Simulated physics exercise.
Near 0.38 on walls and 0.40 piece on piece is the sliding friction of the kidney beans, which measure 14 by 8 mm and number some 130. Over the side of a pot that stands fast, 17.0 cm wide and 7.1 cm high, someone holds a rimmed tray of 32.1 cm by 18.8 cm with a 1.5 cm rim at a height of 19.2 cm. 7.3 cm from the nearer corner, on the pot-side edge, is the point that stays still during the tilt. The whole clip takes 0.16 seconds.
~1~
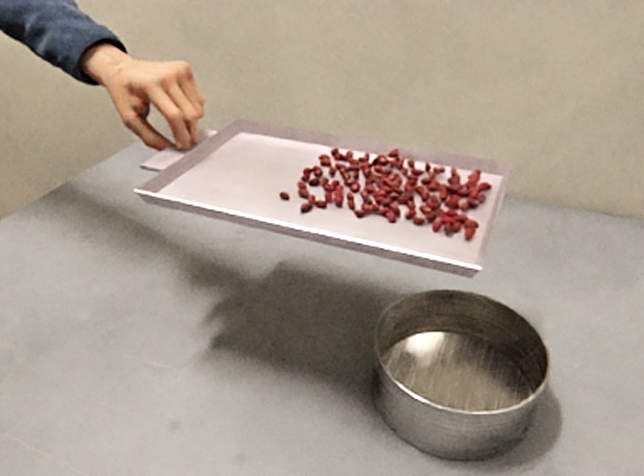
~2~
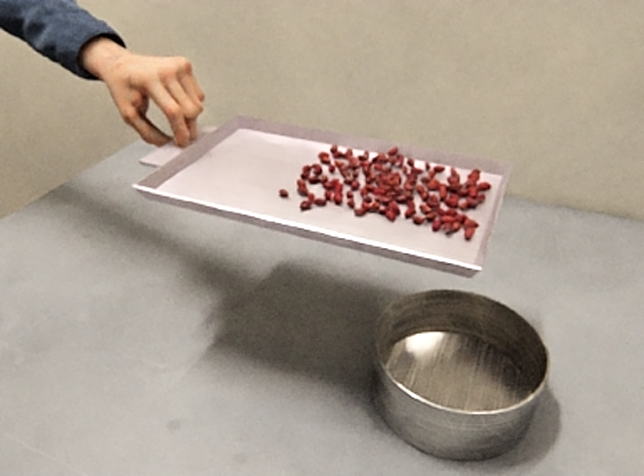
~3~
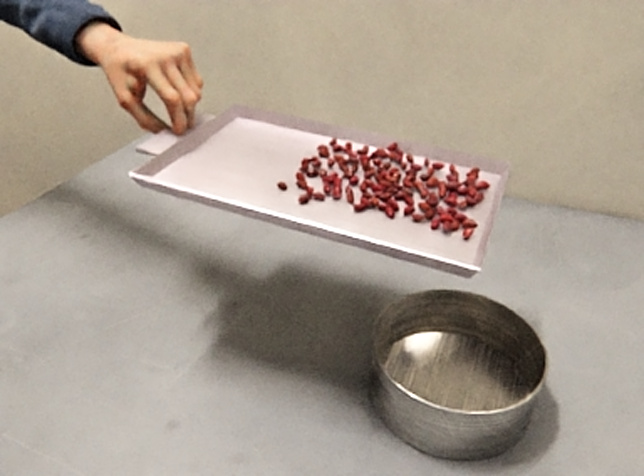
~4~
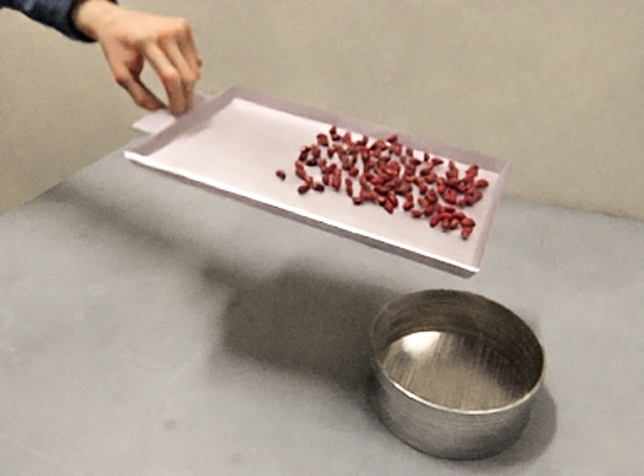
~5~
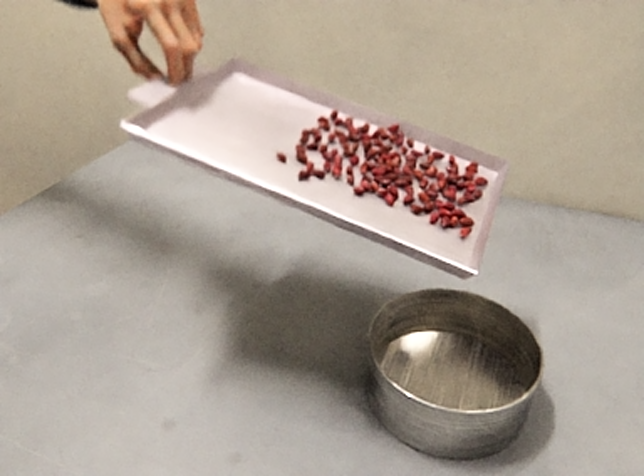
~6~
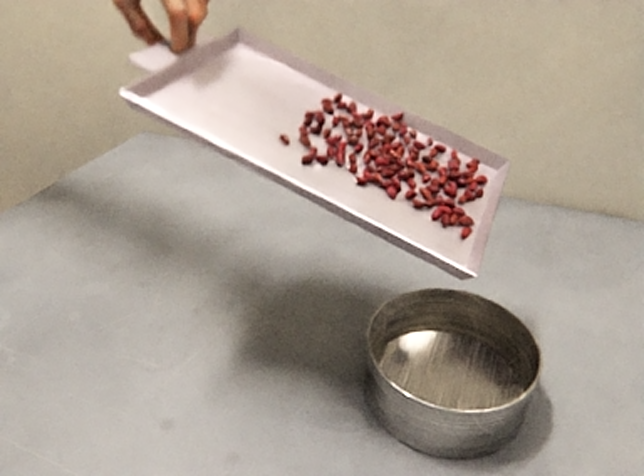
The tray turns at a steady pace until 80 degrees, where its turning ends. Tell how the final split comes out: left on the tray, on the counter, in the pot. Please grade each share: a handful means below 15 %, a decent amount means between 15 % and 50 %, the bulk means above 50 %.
Left on the tray: A handful, counter: The bulk, pot: A decent amount.
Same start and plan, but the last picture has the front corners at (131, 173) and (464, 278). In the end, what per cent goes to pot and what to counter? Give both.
You'd end with pot at 65 and counter at 35.
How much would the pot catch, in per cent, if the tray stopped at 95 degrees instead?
Then about 35 per cent.
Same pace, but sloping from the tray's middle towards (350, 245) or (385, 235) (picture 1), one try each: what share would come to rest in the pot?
Near 65 and 70 per cent, in that order.
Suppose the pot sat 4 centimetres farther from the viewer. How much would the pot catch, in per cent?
With that change it comes to something like 30 in a hundred.
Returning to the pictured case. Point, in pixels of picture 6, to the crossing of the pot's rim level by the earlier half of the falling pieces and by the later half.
It passes about (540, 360) first and (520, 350) afterwards.
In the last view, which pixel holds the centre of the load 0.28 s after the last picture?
By then the middle of the load sits around (489, 193).
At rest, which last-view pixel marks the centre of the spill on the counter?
It comes to rest with its centre close to (623, 416).
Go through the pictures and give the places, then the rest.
The first picture shows tray tilt 0 degrees, front corners at (143, 188) and (474, 262); middle of the pieces at (393, 186); pot at (460, 343).
The second picture shows tray tilt 1 degrees, front corners at (142, 184) and (474, 262); middle of the pieces at (393, 185).
The third picture shows tray tilt 3 degrees, front corners at (139, 172) and (473, 263), lowest corner right front; middle of the pieces at (392, 181).
The fourth picture shows tray tilt 7 degrees, front corners at (135, 153) and (472, 264), lowest corner right front; middle of the pieces at (392, 174).
The fifth picture shows tray tilt 13 degrees, front corners at (131, 124) and (471, 265), lowest corner right front; middle of the pieces at (393, 165).
The sixth picture shows tray tilt 19 degrees, front corners at (131, 91) and (471, 267), lowest corner right front; middle of the pieces at (395, 156); pot at (452, 341).
Then, 0.17 s after the last picture, tilt 52 degrees; the tray holds 100 %, the pot 0 %.
Then, 0.28 s after the last picture, tilt 73 degrees; the tray holds 100 %, the pot 0 %.
Then, 0.52 s after the last picture, tilt 80 degrees; the tray holds 5 %, the pot 20 %.
In the end, tray 0 %, counter 65 %, pot 35 %.
